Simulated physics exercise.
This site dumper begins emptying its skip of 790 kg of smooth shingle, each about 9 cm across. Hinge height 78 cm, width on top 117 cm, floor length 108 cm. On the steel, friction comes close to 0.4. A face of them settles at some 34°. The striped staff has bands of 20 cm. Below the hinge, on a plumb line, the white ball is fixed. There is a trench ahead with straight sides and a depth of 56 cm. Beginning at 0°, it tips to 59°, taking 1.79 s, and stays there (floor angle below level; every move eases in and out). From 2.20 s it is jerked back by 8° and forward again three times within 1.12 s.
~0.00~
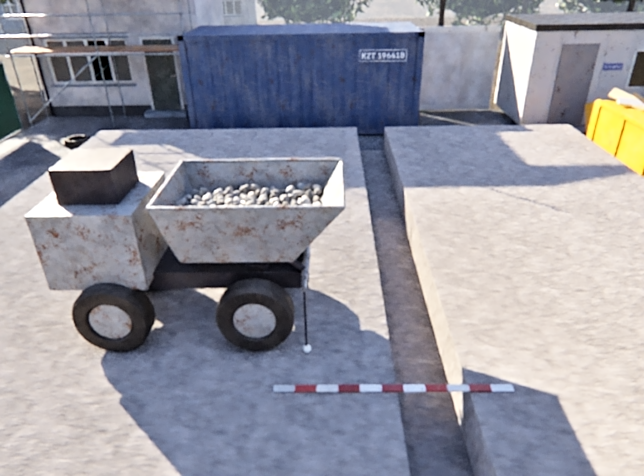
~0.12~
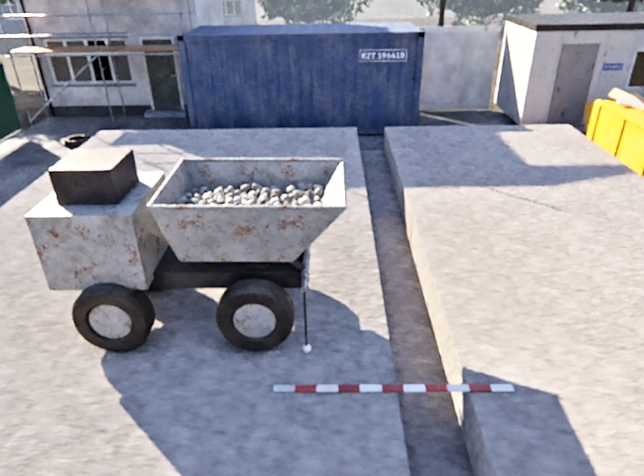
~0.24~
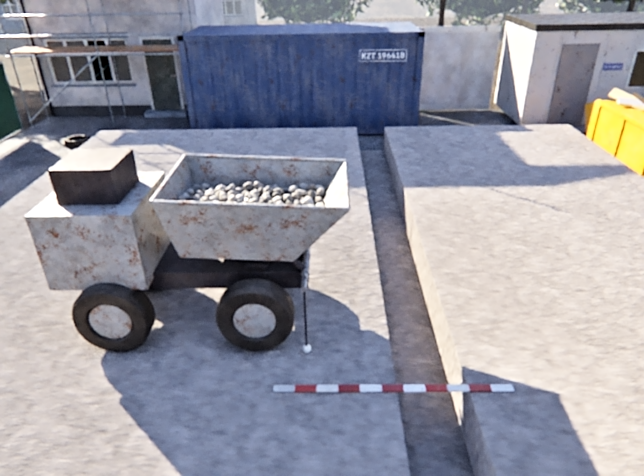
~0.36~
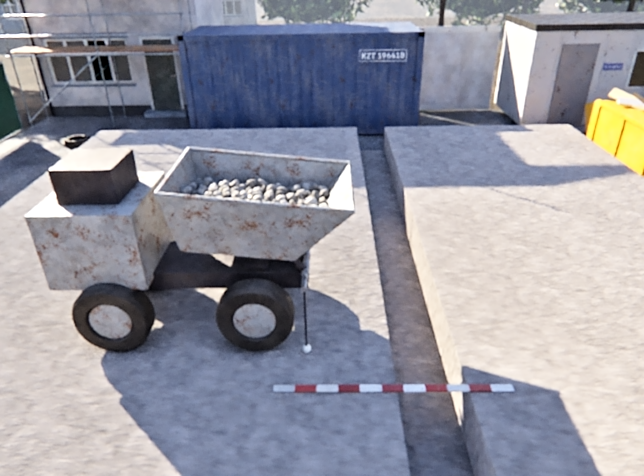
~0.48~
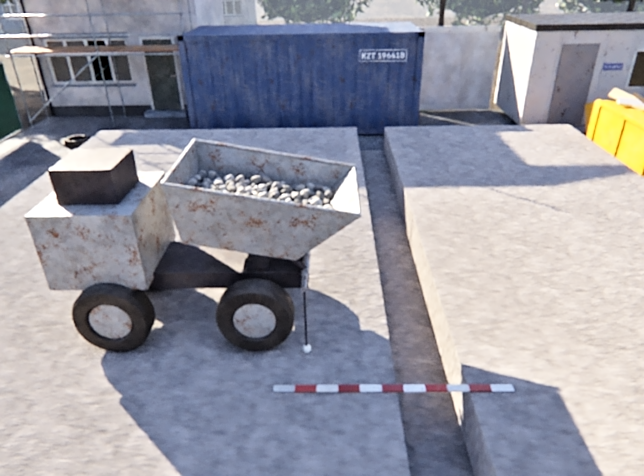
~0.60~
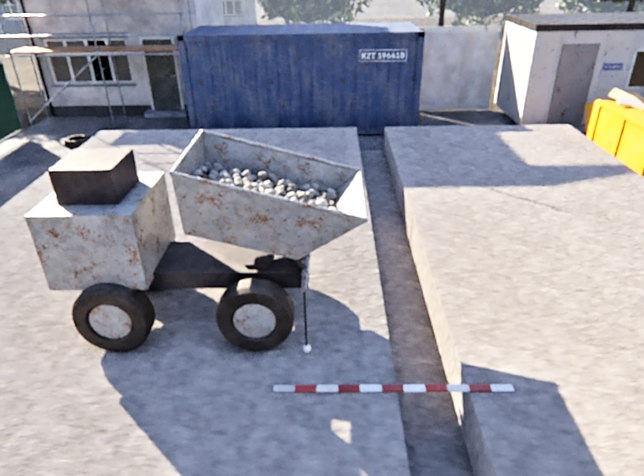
A sunlit concrete yard is seen from a raised, fixed viewpoint, with a blue container, pale buildings and a bit of yellow at the right behind it. A rust-flecked grey dumper with black wheels stands at left, its skip holding grey stones, beside a narrow trench and a red-and-white staff. The skip tilts gradually, its rear rising and its right lip dipping slightly, while the dumper stays put.
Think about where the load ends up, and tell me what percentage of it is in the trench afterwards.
Roughly 70 per cent of the load.
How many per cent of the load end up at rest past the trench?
Around 20 per cent of the load ends up there.
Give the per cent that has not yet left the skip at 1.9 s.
Around 90 percent of the load.
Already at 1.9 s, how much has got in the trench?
Some 10 per cent.
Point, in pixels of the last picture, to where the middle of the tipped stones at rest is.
In the last view, about (419, 339).
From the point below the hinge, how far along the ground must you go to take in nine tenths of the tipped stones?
Around 190 centimetres.
After 1.3 s the floor is at 50°; 100 % in the skip; the foremost stones are at (376, 238).
After 1.9 s the floor is at 59°; 90 % in the skip, 10 % in the trench; the foremost stones are at (434, 297).
After 3.8 s the floor is at 59°; 31 % in the skip, 50 % in the trench, 19 % past the trench; the foremost stones are at (571, 294).
After 6.7 s the floor is at 59°; 9 % in the skip, 72 % in the trench, 19 % past the trench; the foremost stones are at (571, 294).
